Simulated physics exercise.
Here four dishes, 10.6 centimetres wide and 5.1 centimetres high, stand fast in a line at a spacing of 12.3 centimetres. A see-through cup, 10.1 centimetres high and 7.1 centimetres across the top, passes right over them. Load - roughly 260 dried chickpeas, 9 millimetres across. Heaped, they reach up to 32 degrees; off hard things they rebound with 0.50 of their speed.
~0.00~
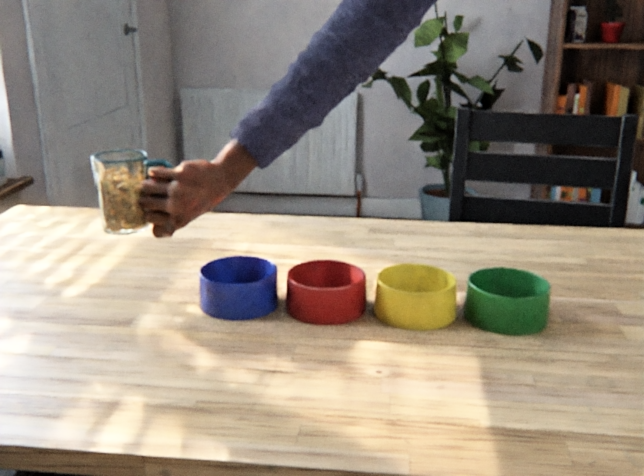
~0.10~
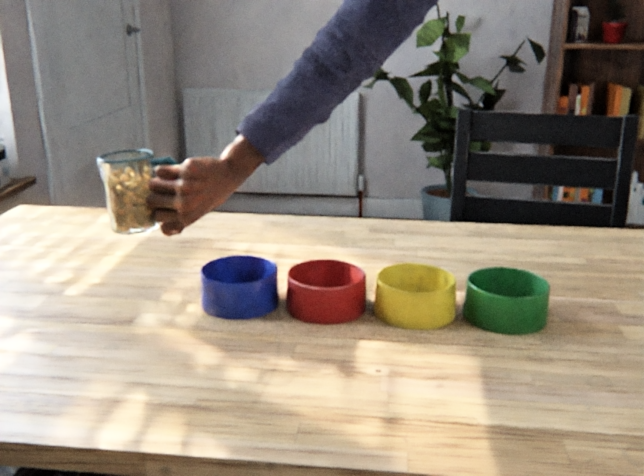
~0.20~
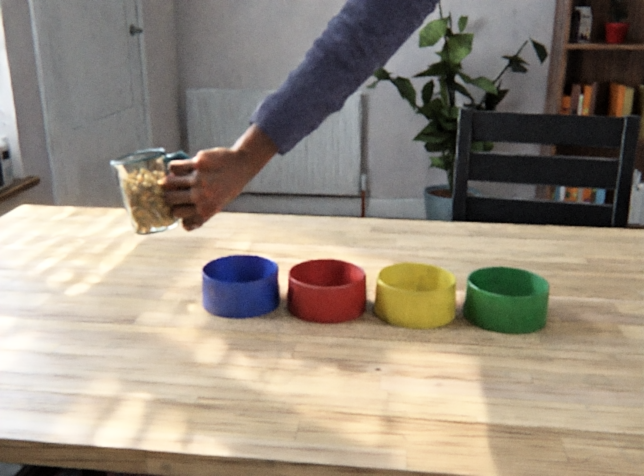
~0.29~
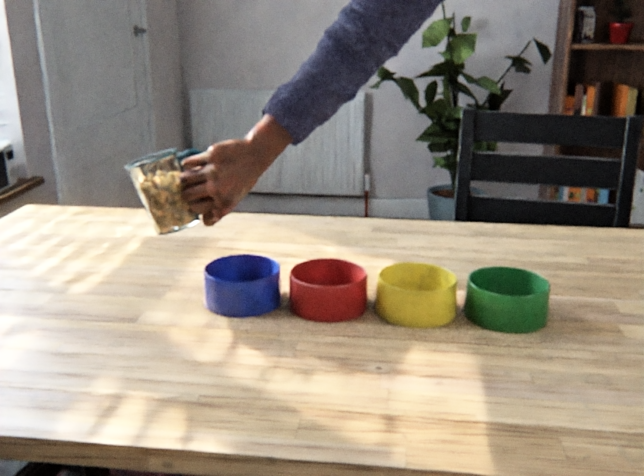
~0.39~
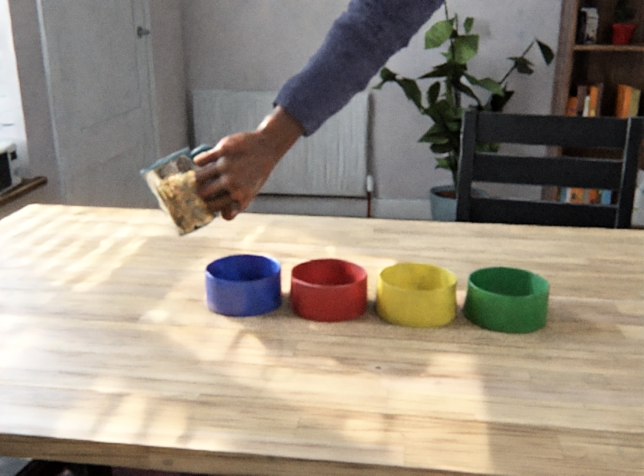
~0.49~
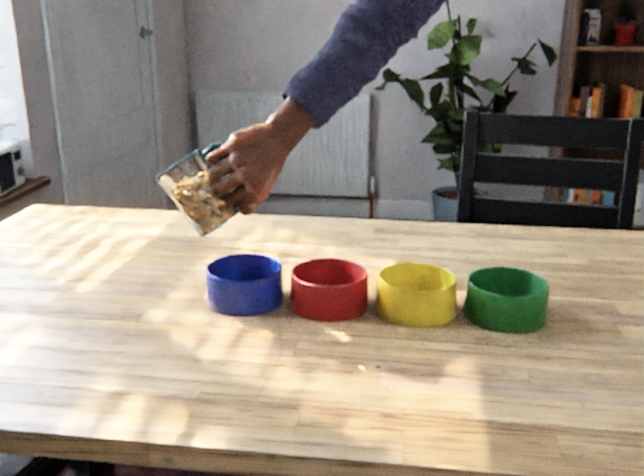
Wooden table in a sunlit room, a hand moving a clear cup of dried chickpeas rightward, steadily tilting it near four coloured dishes.
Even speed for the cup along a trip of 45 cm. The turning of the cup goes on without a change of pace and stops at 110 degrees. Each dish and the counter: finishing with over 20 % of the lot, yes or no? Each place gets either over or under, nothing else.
Here is the list: Red over, blue under, green under, yellow over, counter under.
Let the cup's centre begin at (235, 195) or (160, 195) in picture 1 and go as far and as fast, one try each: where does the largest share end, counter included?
The winner: Green; yellow.
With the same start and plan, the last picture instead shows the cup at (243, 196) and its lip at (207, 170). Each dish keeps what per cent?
Red 0; blue 0; green 0; yellow 100.
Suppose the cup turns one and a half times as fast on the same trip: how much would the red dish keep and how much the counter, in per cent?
Red 40, counter 10.
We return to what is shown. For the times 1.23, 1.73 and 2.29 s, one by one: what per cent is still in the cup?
One after the other: 100, 55, 15 in a hundred.
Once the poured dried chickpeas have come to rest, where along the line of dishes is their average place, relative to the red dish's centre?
Mean position: Around 5 cm toward bigger x from the centre.
After 1.23 s, tilt 90 degrees; cup holds 100 %.
After 1.73 s, tilt 110 degrees; cup holds 55 %, red 35 %.
Then, at 2.29 s, tilt 110 degrees; cup holds 15 %, red 50 %, yellow 25 %.
By 3.2 s all is still; red 50 %, blue 0 %, green 0 %, yellow 40 %, counter 10 %.
